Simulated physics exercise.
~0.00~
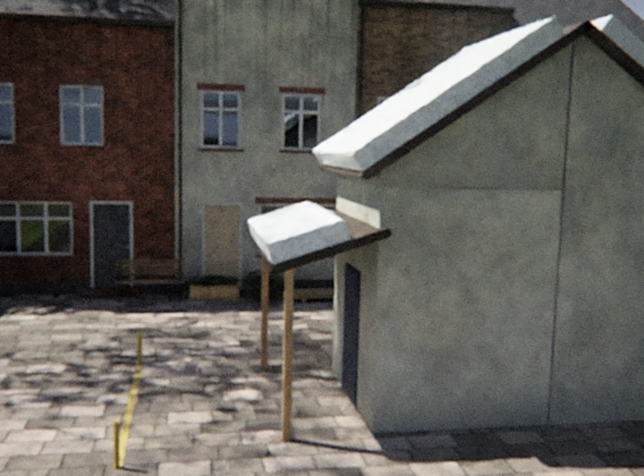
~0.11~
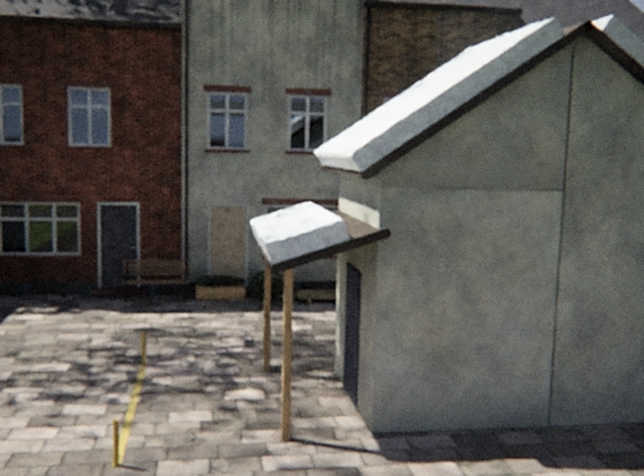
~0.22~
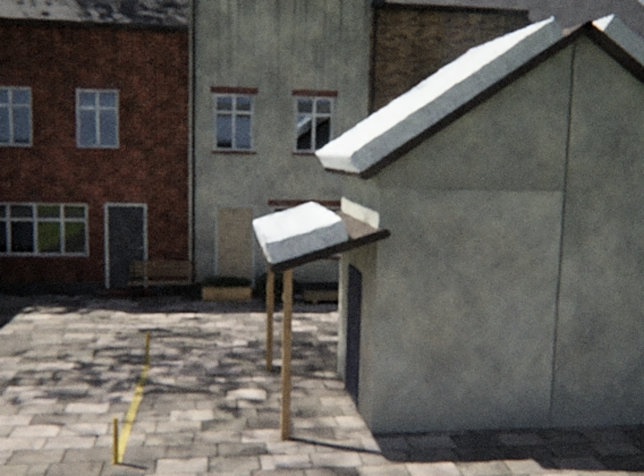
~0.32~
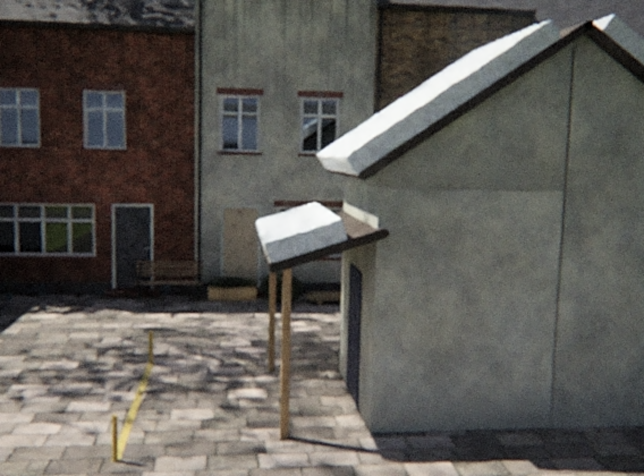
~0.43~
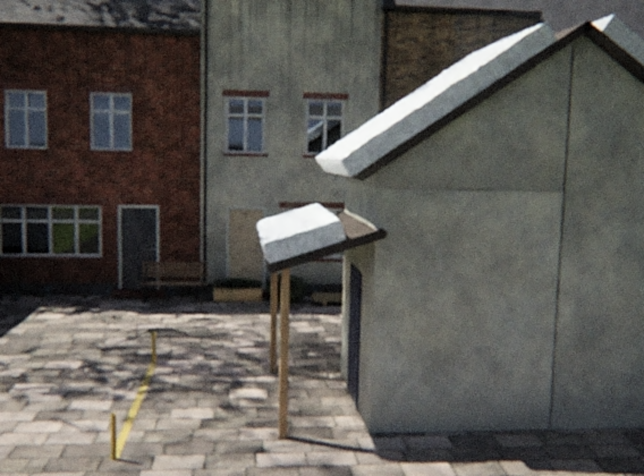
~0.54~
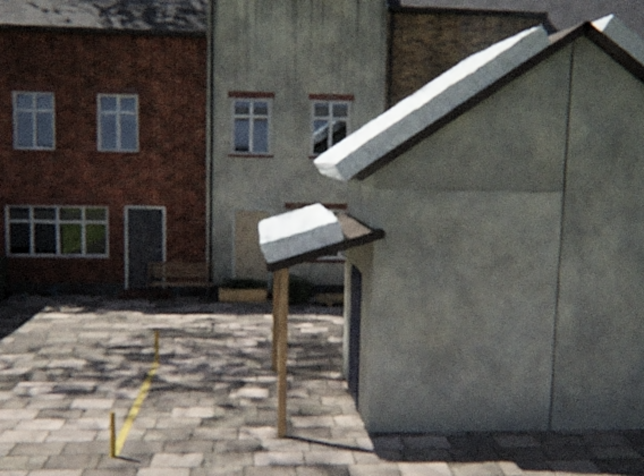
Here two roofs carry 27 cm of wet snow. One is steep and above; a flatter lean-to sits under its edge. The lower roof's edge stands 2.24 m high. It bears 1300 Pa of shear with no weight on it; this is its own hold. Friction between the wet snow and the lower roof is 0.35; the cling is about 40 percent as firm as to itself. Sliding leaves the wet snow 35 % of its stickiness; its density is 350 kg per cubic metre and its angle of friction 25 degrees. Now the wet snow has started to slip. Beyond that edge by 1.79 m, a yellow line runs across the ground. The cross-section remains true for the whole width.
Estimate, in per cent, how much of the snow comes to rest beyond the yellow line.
I would say roughly 5 per cent.
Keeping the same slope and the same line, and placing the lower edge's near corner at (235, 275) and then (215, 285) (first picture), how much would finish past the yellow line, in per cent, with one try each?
1 %, then 5 %.
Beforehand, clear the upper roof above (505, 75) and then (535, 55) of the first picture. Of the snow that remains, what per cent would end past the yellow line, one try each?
2 %, then 0 %.
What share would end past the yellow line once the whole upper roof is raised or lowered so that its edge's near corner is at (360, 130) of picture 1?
About 30 per cent.
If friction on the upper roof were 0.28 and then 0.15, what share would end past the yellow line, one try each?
Respectively near 25 % and near 35 %.
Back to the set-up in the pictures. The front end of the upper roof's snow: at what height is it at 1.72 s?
2.4 m, more or less.
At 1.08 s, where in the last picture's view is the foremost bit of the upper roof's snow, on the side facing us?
Position: Approx. (303, 217).
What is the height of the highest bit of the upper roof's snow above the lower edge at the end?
I'd put it at around 0.5 m up.
After 1.08 s, none is below the lower edge and 0 % is past the line.
After 1.72 s, none is below the lower edge and 0 % is past the line.
After 2.36 s, 37 % is below the lower edge and 0 % is past the line.
After 3.00 s, 66 % is below the lower edge and 2 % is past the line.
After 5.40 s, at the end, 82 % is below the lower edge and 5 % is past the line.
